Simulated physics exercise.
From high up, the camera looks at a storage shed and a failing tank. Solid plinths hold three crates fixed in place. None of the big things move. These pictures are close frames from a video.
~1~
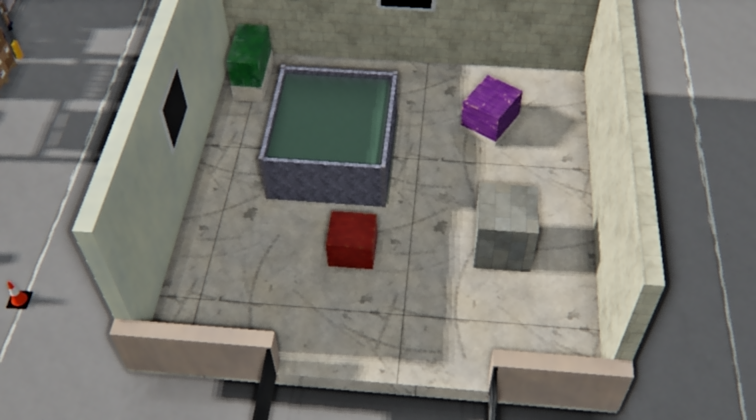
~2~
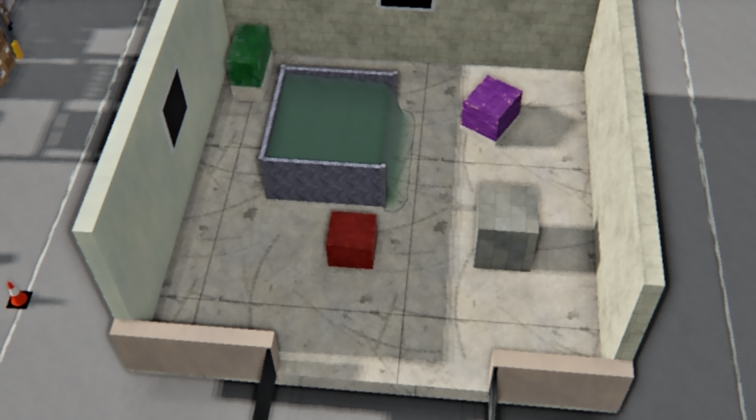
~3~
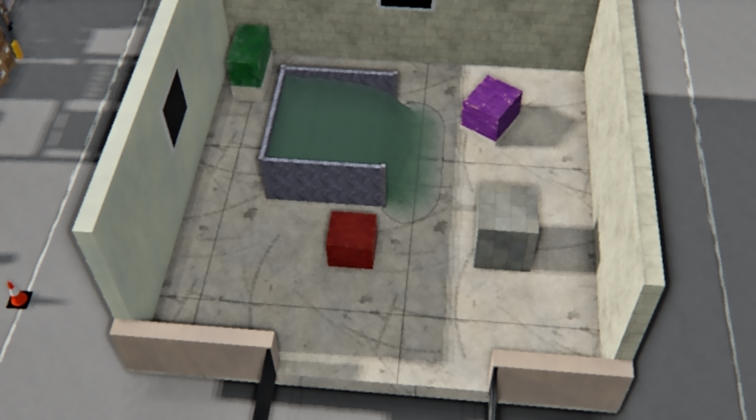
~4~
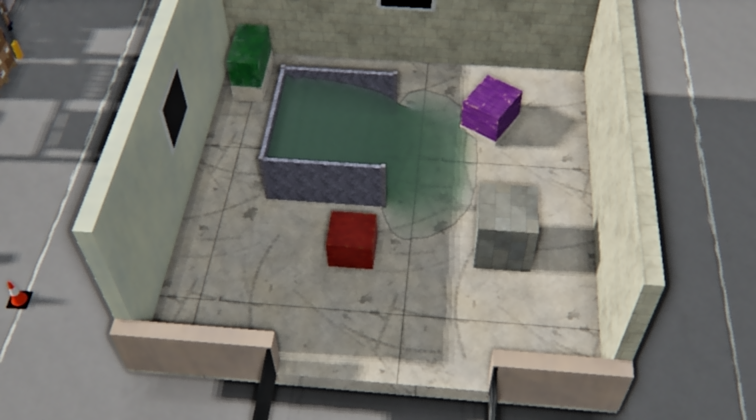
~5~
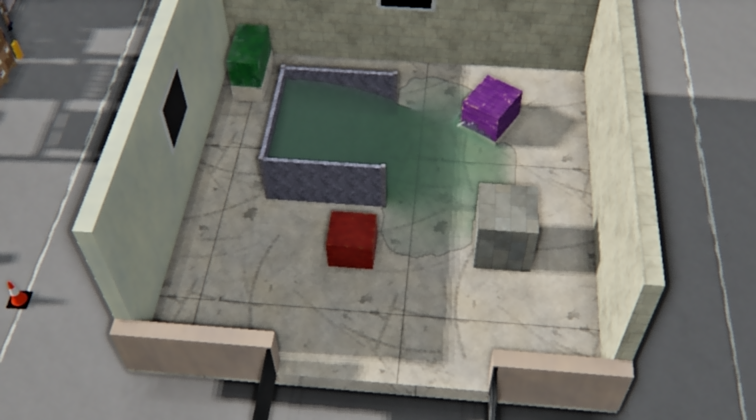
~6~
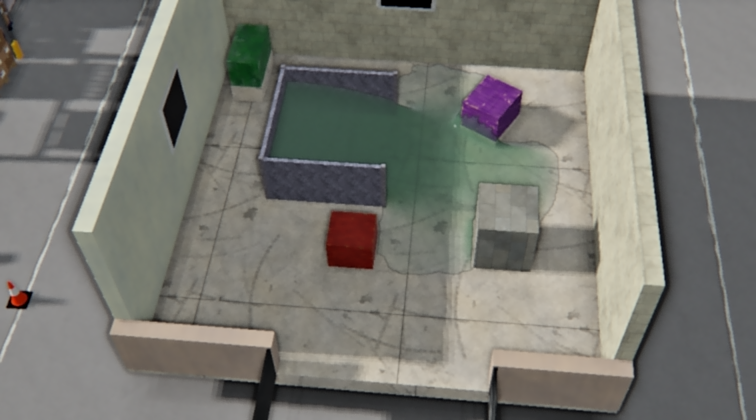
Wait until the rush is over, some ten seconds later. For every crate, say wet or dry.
Purple crate - wet; red crate - wet; green crate - dry.
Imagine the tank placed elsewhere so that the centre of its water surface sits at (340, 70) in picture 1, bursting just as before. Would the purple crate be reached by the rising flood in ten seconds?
Looking at purple: It is inundated.
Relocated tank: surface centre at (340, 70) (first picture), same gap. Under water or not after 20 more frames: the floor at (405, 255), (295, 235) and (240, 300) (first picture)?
Taking the three spots in order: Swamped, bare, bare.
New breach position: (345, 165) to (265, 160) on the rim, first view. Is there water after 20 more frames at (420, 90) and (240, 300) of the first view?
In that order: Not flooded, covered.
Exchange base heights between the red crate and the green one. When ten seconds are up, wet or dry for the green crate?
Green: Flooded.
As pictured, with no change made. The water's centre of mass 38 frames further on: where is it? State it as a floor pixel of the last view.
I'd say around (431, 176).
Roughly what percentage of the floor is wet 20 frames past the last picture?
Estimate: Some 65 in a hundred.
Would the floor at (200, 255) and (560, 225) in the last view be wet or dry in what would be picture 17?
Going by the order given, the first is still bare and the second inundated.
A moment on, water covers 35 % of the floor; the purple crate water round its plinth, the red crate water round its plinth, the green crate not reached.
Next, water covers 50 % of the floor; the purple crate water round its plinth, the red crate water round its plinth, the green crate not reached.
Then, water covers 65 % of the floor; the purple crate water round its plinth, the red crate water round its plinth, the green crate water round its plinth.
Later, water covers 90 % of the floor; the purple crate water round its plinth, the red crate water round its plinth, the green crate water round its plinth.
In the end, water covers 100 % of the floor; the purple crate was topped, the red crate was topped, the green crate stayed above the water.
